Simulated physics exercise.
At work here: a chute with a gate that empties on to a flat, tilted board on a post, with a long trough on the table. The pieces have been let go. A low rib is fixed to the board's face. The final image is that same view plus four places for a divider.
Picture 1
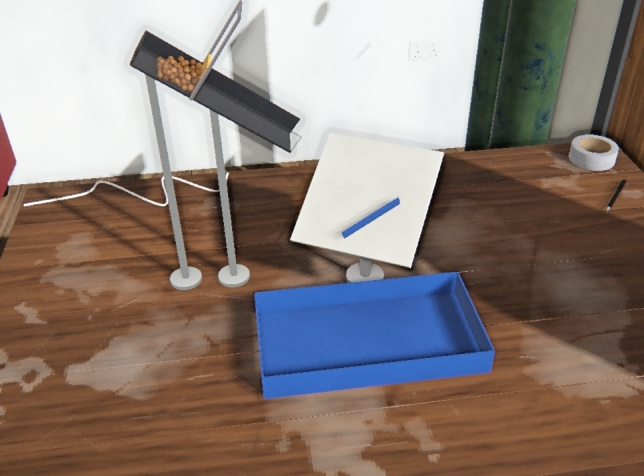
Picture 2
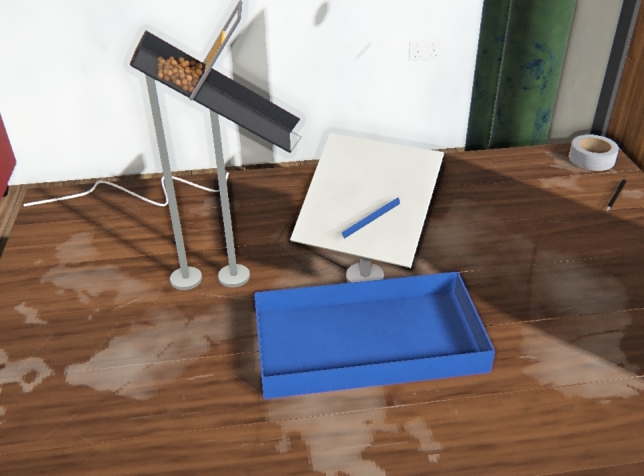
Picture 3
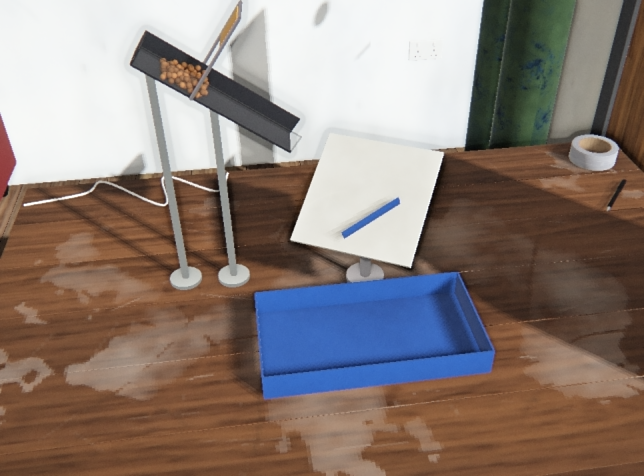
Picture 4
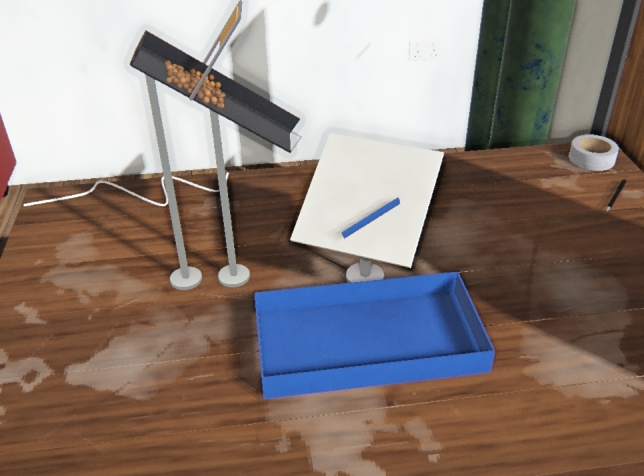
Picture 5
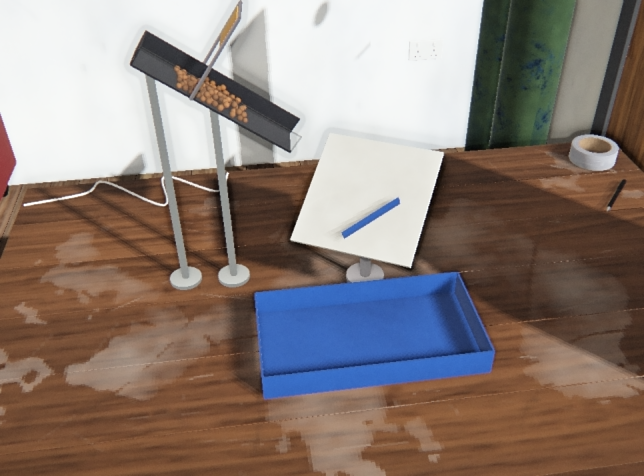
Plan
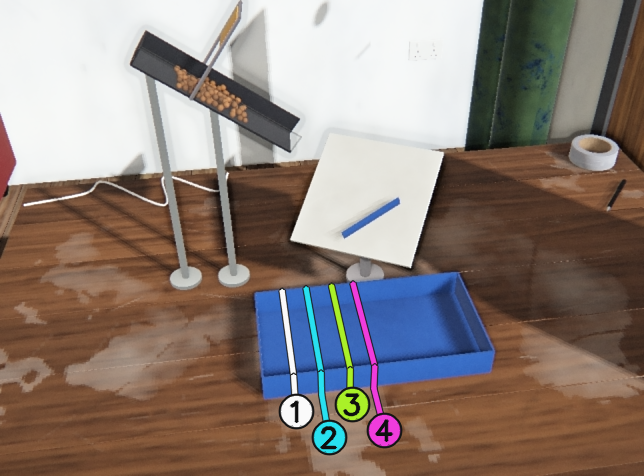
Small round orange-brown pieces sit bunched behind a gate in a dark, sloping chute, then slide down past the gate as it shifts, spreading along the channel above a tilted white board with a blue rib and an empty blue trough.
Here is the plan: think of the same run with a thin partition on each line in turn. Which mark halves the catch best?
It is 2.
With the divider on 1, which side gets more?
The right side.
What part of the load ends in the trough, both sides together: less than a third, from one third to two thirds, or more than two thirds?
About that: More than two thirds.
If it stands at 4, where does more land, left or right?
The left side.
On the marked copy, line 1 crosses the front rim at (293, 374); line 2 crosses the front rim at (320, 371); line 3 crosses the front rim at (350, 368); line 4 crosses the front rim at (374, 365).
If 1 is chosen, of what is caught, about a tenth on the left of the divider, almost all on the right.
If 2 is chosen, of what is caught, roughly two thirds on the left of the divider, roughly a third on the right.
If 3 is chosen, of what is caught, the larger part on the left of the divider, about a tenth on the right.
If 4 is chosen, of what is caught, almost all on the left of the divider, about a tenth on the right.
